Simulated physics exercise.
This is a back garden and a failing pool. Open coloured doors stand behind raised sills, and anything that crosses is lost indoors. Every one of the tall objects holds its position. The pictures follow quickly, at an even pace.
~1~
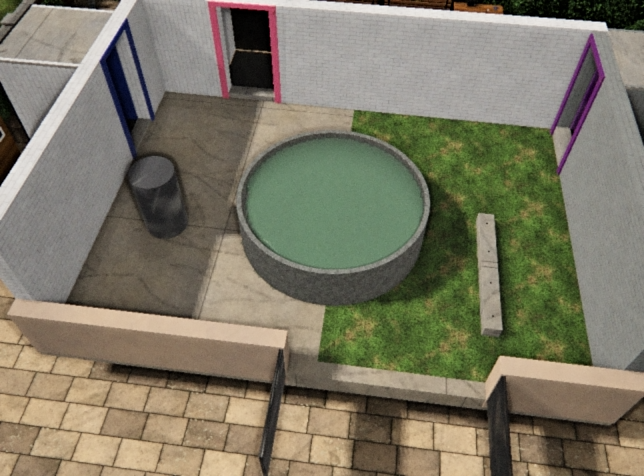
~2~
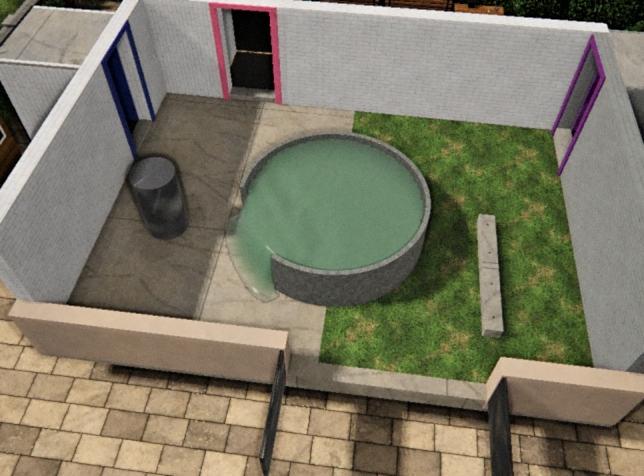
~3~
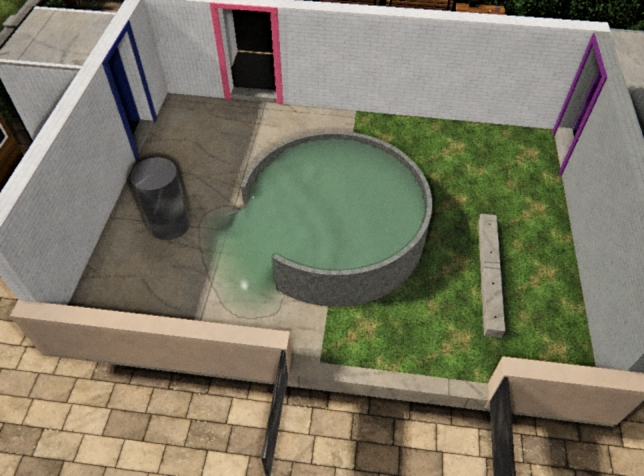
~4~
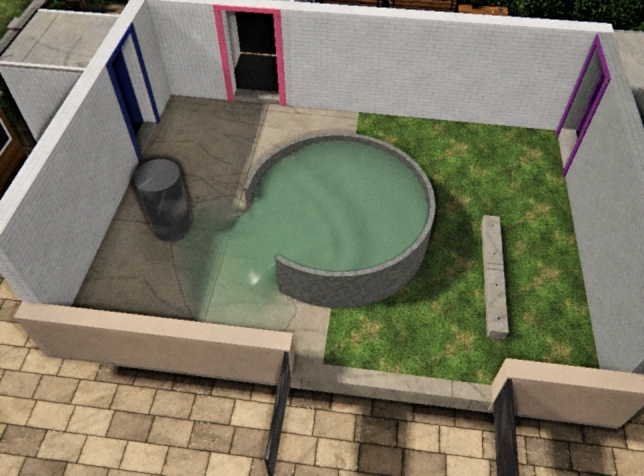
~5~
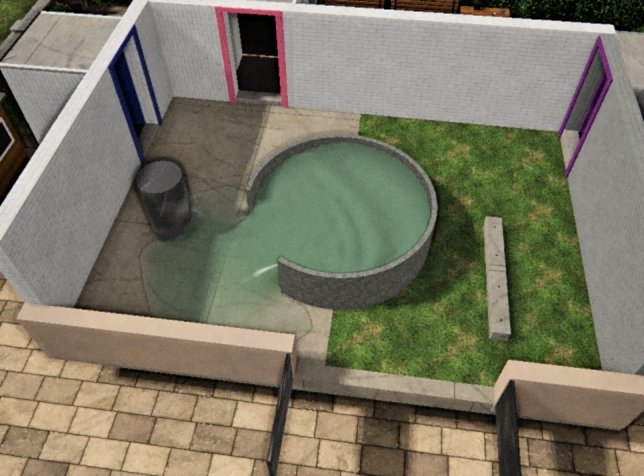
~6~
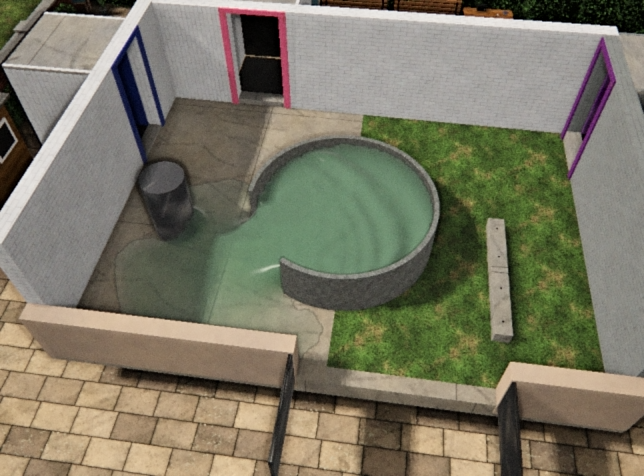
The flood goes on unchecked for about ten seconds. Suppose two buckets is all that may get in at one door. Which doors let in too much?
In turn: The blue door lets in too much; the pink door lets in too much; the purple door is fine.
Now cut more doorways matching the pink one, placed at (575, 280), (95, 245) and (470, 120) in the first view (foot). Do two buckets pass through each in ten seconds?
The first misses the line, the next clears the line, the last misses the line.
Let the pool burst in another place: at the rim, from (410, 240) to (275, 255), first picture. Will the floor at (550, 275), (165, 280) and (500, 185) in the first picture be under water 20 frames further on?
So that's waterlogged for the first, waterlogged for the second and left bare for the third.
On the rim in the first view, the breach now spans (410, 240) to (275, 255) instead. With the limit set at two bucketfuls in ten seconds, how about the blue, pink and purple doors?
Well, the blue door comes up short, the pink door comes up short, and the purple door comes up short.
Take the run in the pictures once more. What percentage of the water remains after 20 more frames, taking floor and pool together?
Some 100 per cent.
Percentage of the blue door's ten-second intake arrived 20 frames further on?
Estimate: Some 10 per cent.
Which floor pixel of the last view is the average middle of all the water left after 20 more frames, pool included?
(253, 238).
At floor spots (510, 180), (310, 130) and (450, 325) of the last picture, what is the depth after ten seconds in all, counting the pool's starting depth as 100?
I'd say around 16 per cent, then 10 per cent, then 8 per cent.
A moment on, water covers 25 % of the floor; the blue door not reached, the pink door not reached, the purple door not reached.
Next, water covers 35 % of the floor; the blue door wet at the sill, nothing in, the pink door not reached, the purple door not reached.
Then, water covers 50 % of the floor; the blue door under two buckets in, the pink door under two buckets in, the purple door not reached.
Later, water covers 80 % of the floor; the blue door under two buckets in, the pink door far over two buckets in, the purple door not reached.
In the end, water covers 95 % of the floor; the blue door far over two buckets in, the pink door far over two buckets in, the purple door wet at the sill, nothing in.
